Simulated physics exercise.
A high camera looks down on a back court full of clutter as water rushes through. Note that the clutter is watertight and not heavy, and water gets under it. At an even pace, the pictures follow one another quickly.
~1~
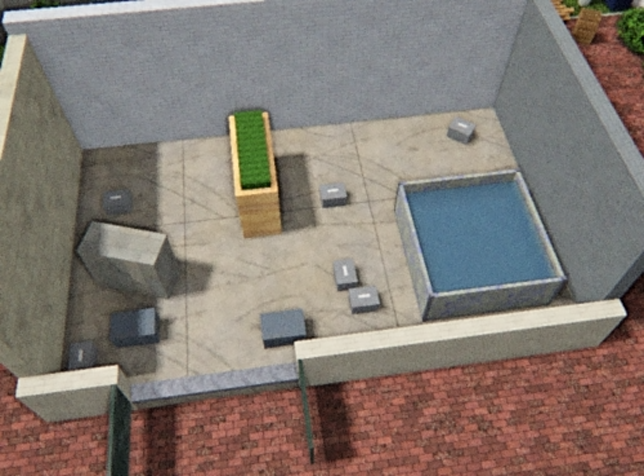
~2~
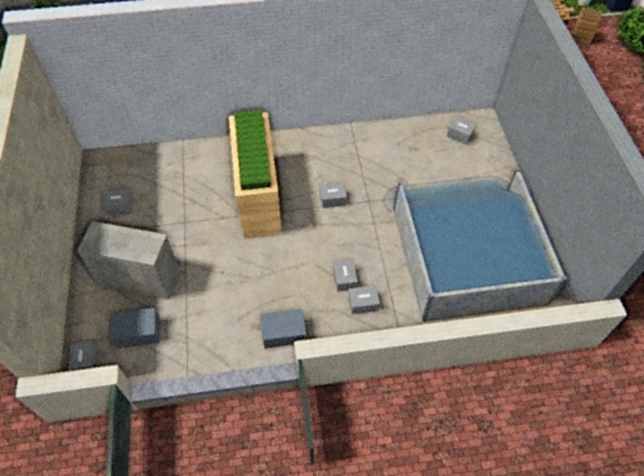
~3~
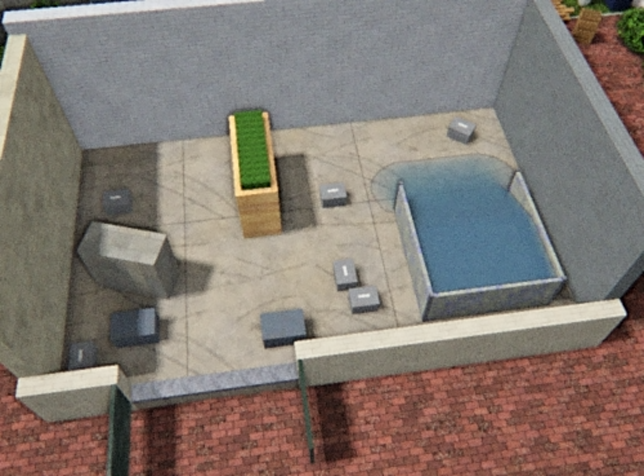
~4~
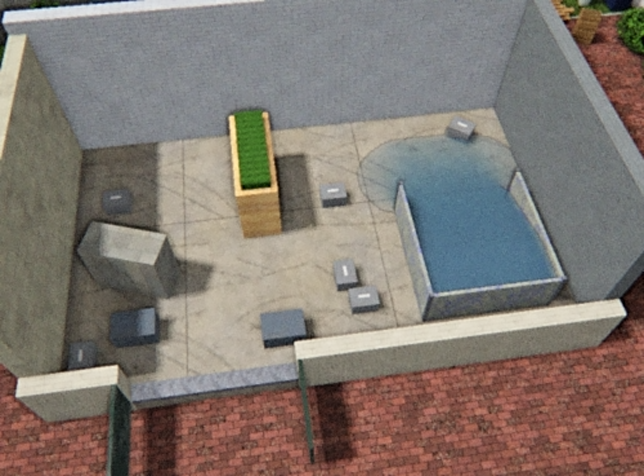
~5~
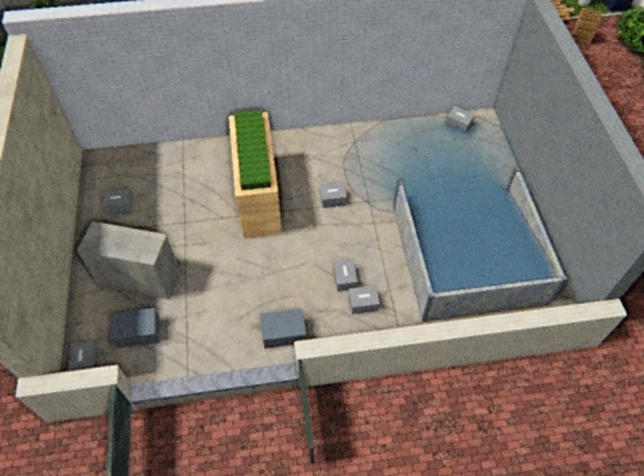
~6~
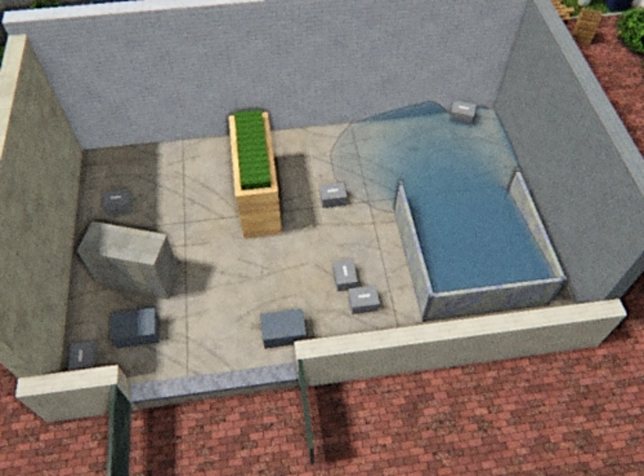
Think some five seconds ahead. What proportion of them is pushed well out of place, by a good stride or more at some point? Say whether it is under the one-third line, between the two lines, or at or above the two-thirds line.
Share: A third up to two thirds.
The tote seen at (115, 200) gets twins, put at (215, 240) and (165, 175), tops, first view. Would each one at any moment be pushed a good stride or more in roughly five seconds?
Listed in order: Hardly budges, then shoved clear.
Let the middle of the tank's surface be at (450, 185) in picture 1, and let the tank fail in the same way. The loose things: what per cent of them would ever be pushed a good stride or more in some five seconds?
I'd estimate around 50 percent.
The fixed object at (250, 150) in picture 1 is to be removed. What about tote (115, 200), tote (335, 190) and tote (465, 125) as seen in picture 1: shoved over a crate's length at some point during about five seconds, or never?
Well, the first was pushed clear, the second was pushed clear, and the third was pushed clear.
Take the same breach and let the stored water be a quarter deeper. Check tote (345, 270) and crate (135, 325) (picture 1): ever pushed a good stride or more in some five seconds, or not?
Here's the rundown: Made it that far, then came up short.
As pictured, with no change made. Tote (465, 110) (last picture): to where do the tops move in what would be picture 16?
Position: About (494, 116).
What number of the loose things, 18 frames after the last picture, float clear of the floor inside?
So that is 1.
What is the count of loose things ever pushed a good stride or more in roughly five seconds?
The answer is 4.
A moment on, 1 of 8 are well off their spots; 1 afloat.
Next, 0 of 8 are well off their spots; 1 afloat.
Later, 2 of 8 are well off their spots; 1 afloat.
In the end, 4 of 8 are well off their spots, and 4 have been at some point; 3 afloat.
